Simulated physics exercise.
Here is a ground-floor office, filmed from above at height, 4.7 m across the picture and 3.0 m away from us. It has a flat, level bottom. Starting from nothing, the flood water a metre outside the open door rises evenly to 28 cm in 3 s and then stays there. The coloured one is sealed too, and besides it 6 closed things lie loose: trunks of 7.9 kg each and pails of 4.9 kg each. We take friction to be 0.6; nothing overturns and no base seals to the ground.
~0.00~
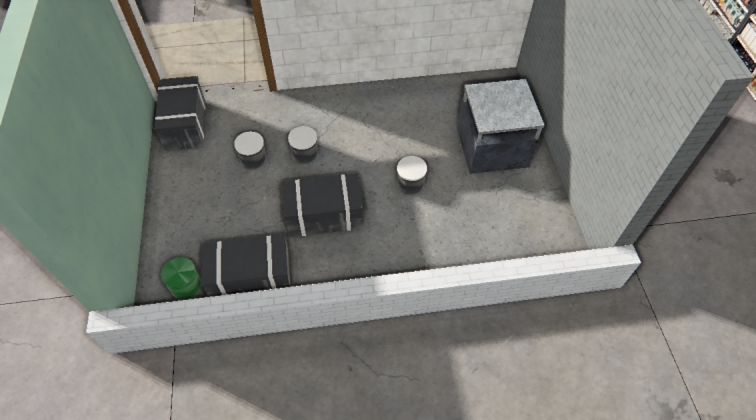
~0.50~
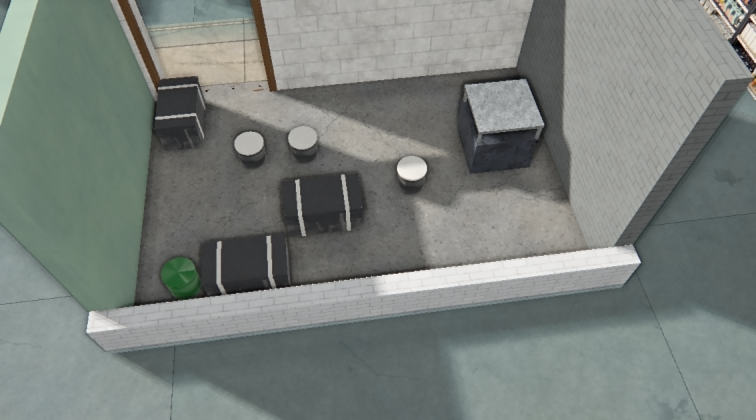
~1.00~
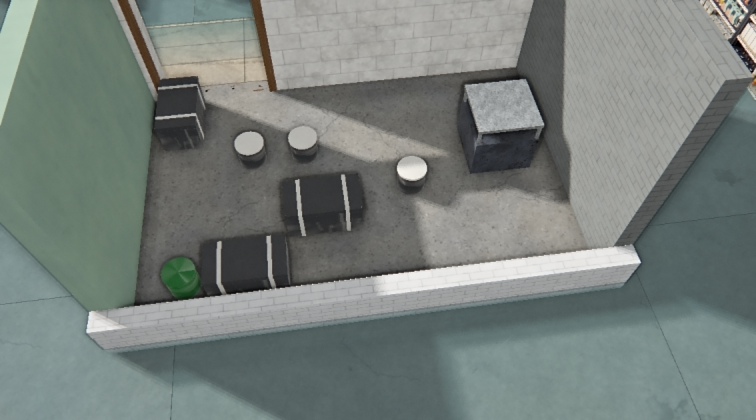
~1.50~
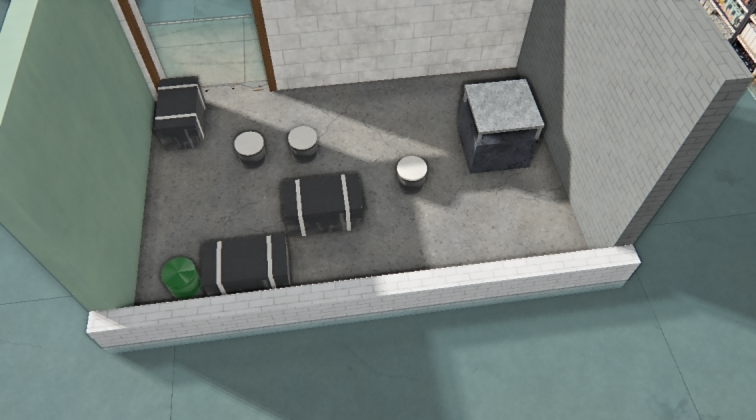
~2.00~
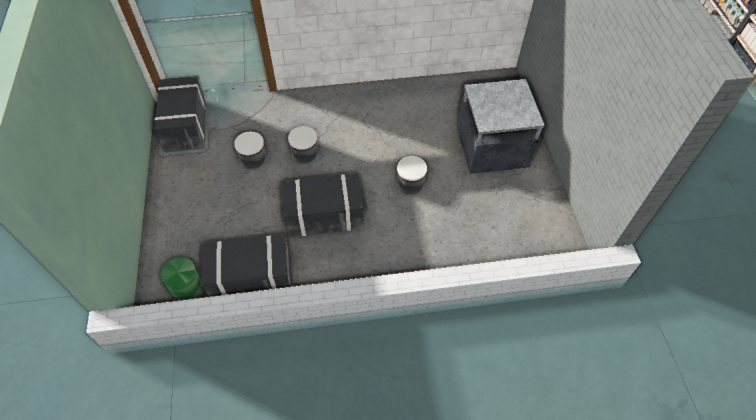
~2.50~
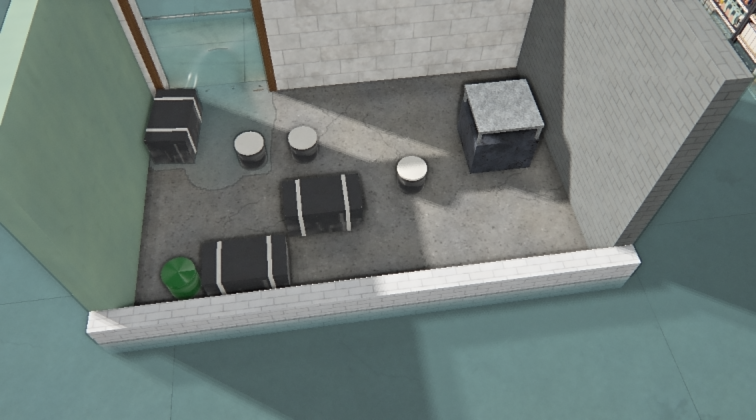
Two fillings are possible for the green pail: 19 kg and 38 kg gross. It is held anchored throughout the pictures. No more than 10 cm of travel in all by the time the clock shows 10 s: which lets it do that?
I'd wager only the heavier choice works.
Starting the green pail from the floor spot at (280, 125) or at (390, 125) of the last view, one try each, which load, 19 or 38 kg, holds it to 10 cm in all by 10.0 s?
Well, at the first spot either weight will do, and at the second either weight will do.
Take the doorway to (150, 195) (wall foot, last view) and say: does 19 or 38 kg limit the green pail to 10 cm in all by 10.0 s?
The answer is that the lesser mass suffices.
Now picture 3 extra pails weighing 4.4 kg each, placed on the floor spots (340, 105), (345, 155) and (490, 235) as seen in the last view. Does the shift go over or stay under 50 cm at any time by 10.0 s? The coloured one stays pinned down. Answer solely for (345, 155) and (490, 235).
Note, in sequence: Exceeded, exceeded.
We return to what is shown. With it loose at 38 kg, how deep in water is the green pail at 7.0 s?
Close to 19 cm deep.
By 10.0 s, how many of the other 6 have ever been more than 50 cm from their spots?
Count: 6.
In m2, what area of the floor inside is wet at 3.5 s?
Some 5.0 m2.
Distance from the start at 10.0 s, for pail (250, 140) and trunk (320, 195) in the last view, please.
First 250 cm, then 250 cm.
After 3.5 s the green pail would be 0 cm from its start with 19 kg and 0 cm from its start with 38 kg; 3 cm of water round it then.
After 4.5 s the green pail would be 8 cm from its start with 19 kg and 1 cm from its start with 38 kg; 15 cm of water round it then.
After 7.0 s the green pail would be 139 cm from its start with 19 kg and 1 cm from its start with 38 kg; 19 cm of water round it then.
After 10.0 s the green pail would be 245 cm from its start with 19 kg and 1 cm from its start with 38 kg; 20 cm of water round it then.
